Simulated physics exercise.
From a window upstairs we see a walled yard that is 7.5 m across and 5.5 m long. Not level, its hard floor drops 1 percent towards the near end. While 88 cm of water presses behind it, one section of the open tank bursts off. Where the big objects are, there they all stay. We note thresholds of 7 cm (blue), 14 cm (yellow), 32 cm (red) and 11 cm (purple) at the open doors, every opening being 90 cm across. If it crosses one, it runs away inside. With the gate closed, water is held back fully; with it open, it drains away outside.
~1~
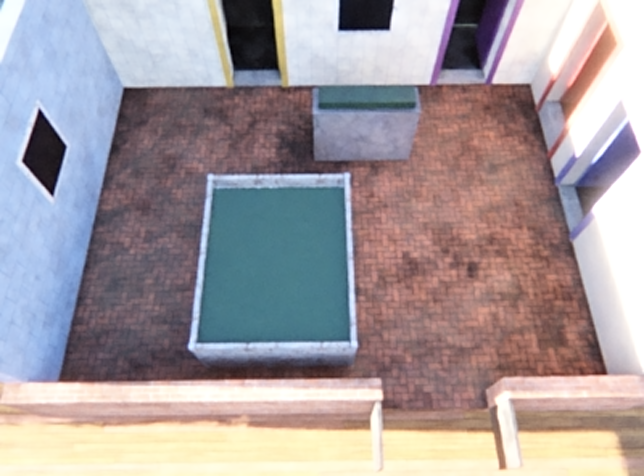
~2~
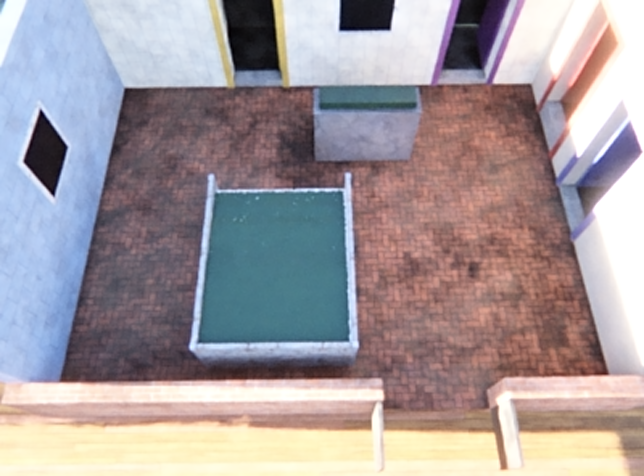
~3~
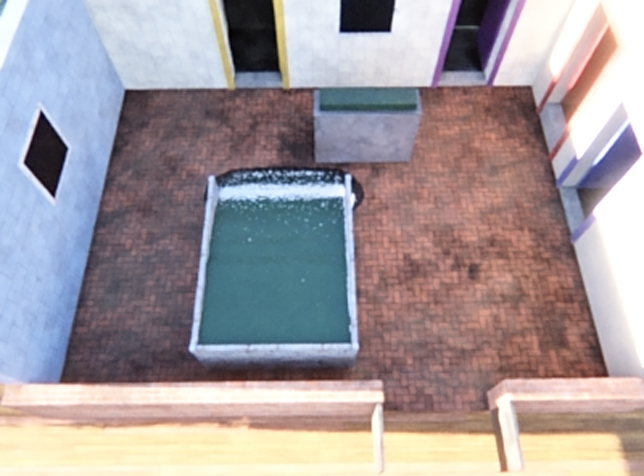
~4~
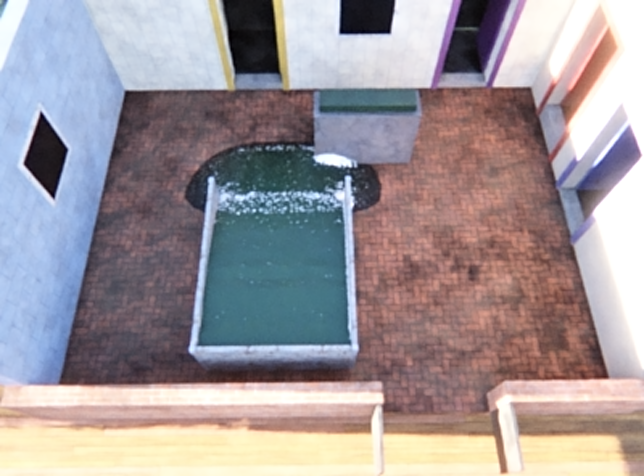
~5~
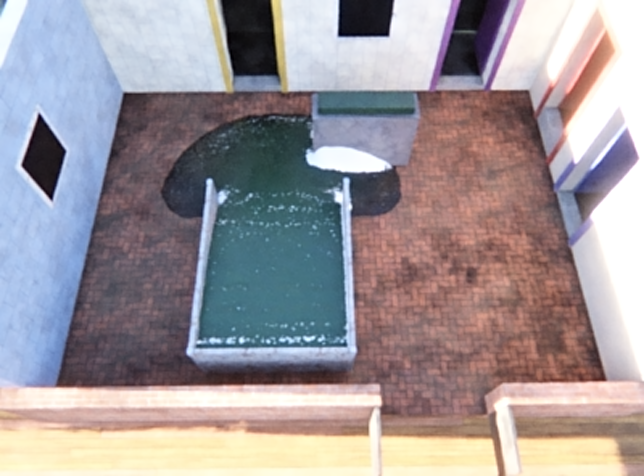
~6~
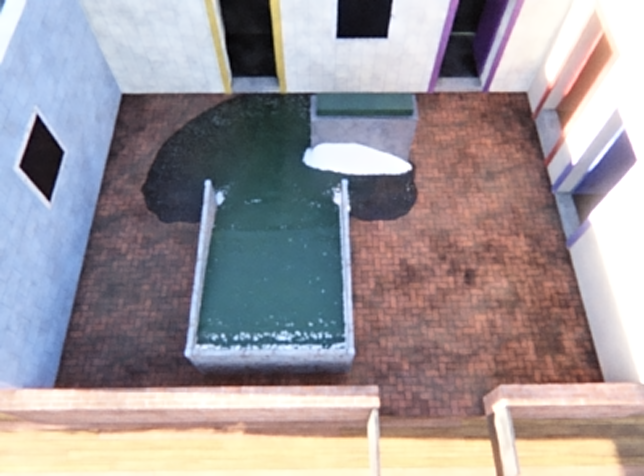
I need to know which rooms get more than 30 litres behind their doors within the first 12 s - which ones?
In order: The blue door will overshoot the limit. The yellow door will overshoot the limit. The red door will undershoot the limit. The purple door will undershoot the limit.
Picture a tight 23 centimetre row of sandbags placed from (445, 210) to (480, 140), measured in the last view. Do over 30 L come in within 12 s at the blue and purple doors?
Against the limit, the blue door stays within it and the purple door goes beyond it.
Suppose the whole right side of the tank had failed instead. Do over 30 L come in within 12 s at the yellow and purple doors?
At yellow the amount is beneath the mark, while at purple it is higher than the mark.
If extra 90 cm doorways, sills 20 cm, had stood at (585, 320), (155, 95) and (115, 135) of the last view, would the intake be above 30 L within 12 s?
In sequence the answers are less than that, more than that and more than that.
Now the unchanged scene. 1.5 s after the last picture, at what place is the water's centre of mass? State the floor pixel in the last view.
Centre: Approx. (285, 191) px.
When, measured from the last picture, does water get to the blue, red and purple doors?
Doors: Blue 0.9 s / red 1.1 s / purple 1.1 s.
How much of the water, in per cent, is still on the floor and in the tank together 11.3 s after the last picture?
I'd say close to 74 percent is still there.
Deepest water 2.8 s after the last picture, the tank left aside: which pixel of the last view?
About (129, 111).
Then, 0.7 s after the last picture water covers 35 % of the floor and is deepest (50 cm) near (319, 176); blue door not reached, yellow door 45 cm at the sill, 130 L in, red door not reached, purple door not reached.
Then, 1.5 s after the last picture water covers 55 % of the floor and is deepest (46 cm) near (132, 96); blue door 14 cm at the sill, 13 L in, yellow door 43 cm at the sill, 339 L in, red door 12 cm at the sill, 0 L in, purple door 4 cm at the sill, 0 L in.
Then, 2.8 s after the last picture water covers 75 % of the floor and is deepest (34 cm) near (129, 111); blue door 16 cm at the sill, 77 L in, yellow door 25 cm at the sill, 510 L in, red door 17 cm at the sill, 0 L in, purple door 4 cm at the sill, 0 L in.
Then, 6.3 s after the last picture water covers 95 % of the floor and is deepest (20 cm) near (52, 400); blue door 8 cm at the sill, 129 L in, yellow door 8 cm at the sill, 539 L in, red door 9 cm at the sill, 0 L in, purple door 9 cm at the sill, 1 L in.
Then, 11.3 s after the last picture water covers 100 % of the floor and is deepest (12 cm) near (508, 396); blue door 7 cm at the sill, 132 L in, yellow door 7 cm at the sill, 539 L in, red door 7 cm at the sill, 0 L in, purple door 5 cm at the sill, 2 L in.
